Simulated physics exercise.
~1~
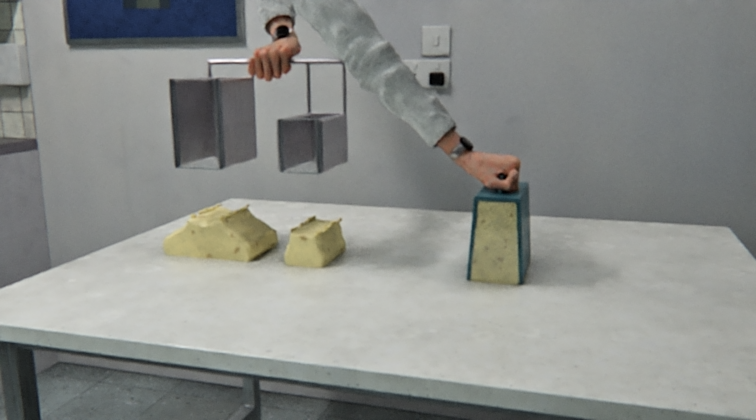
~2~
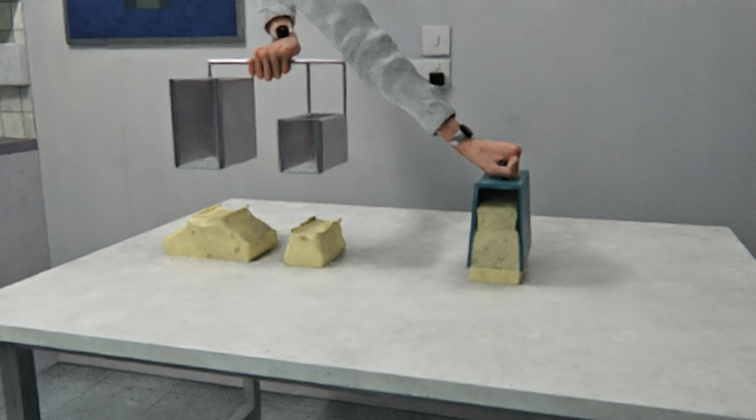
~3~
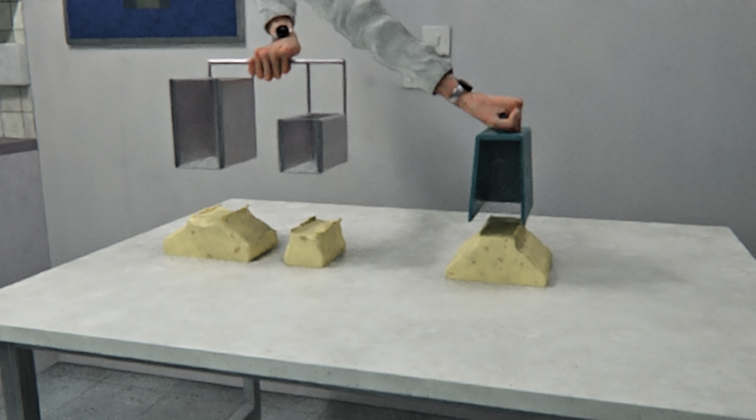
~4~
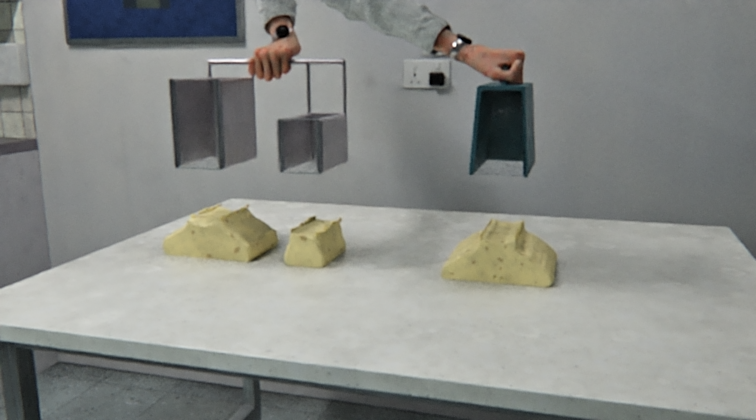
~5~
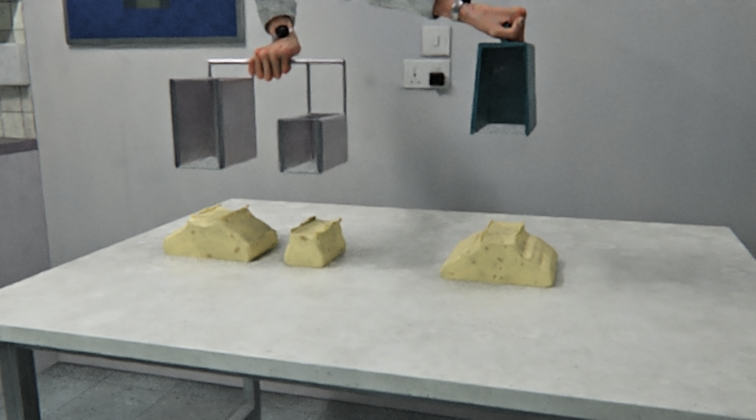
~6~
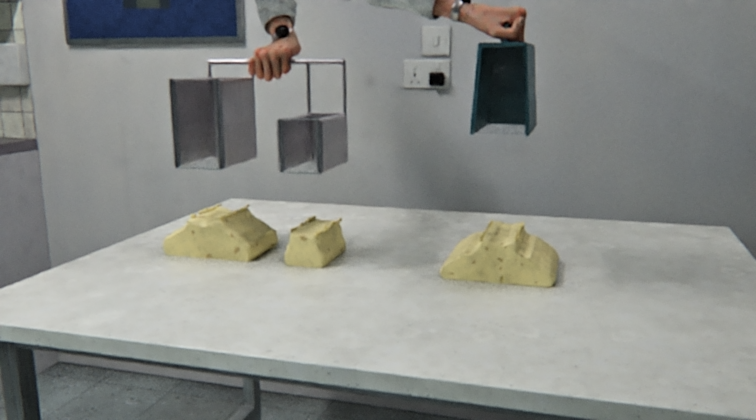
At the start, one hand rests on a teal, tapered tin filled with pale yellow mash on a white table, while another hand holds a rack with two grey tins above two smaller mounds at the left. The right hand draws the teal tin straight up, and the mash begins to slip out beneath it. As the tin clears it, the soft mass slumps and spreads outward. The tin keeps rising, empty, then stops high above the table. The mash ends as a low, wide mound about half the tin's height, with a ragged top.
